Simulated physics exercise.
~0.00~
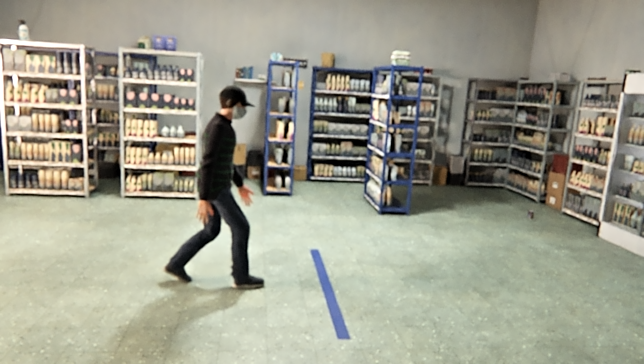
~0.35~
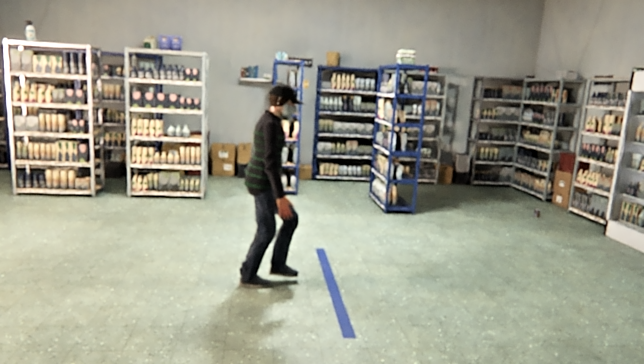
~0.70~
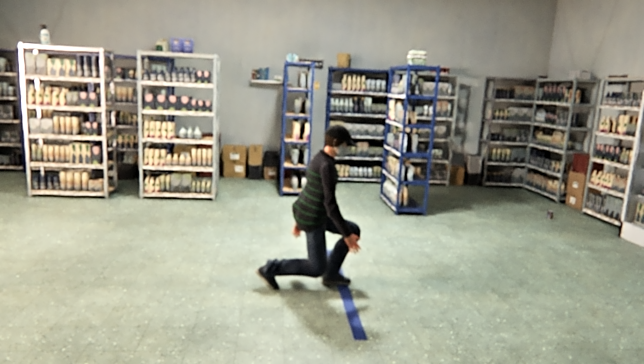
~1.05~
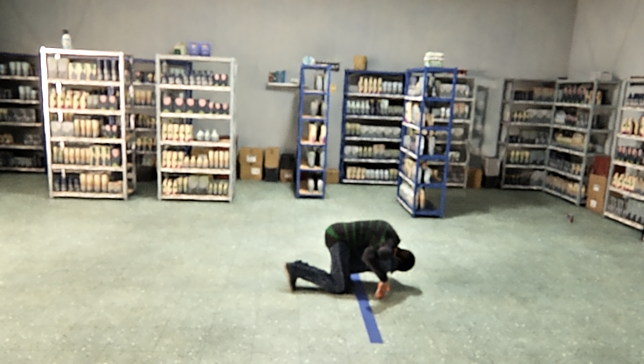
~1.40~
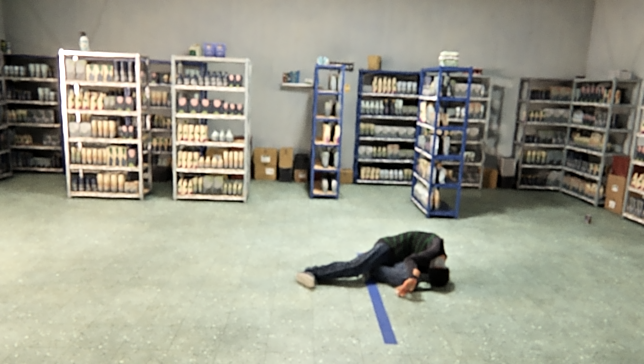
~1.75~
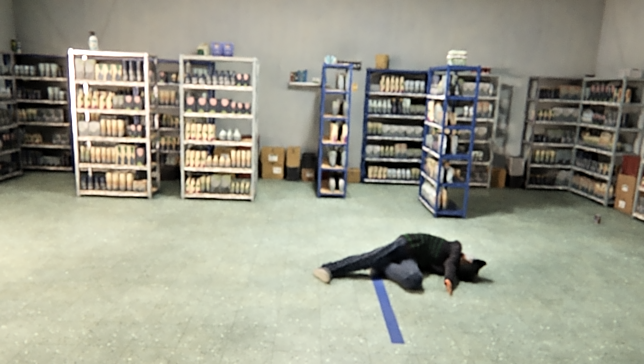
A person in dark clothes walks right, drops forward, and ends lying across the blue tape.
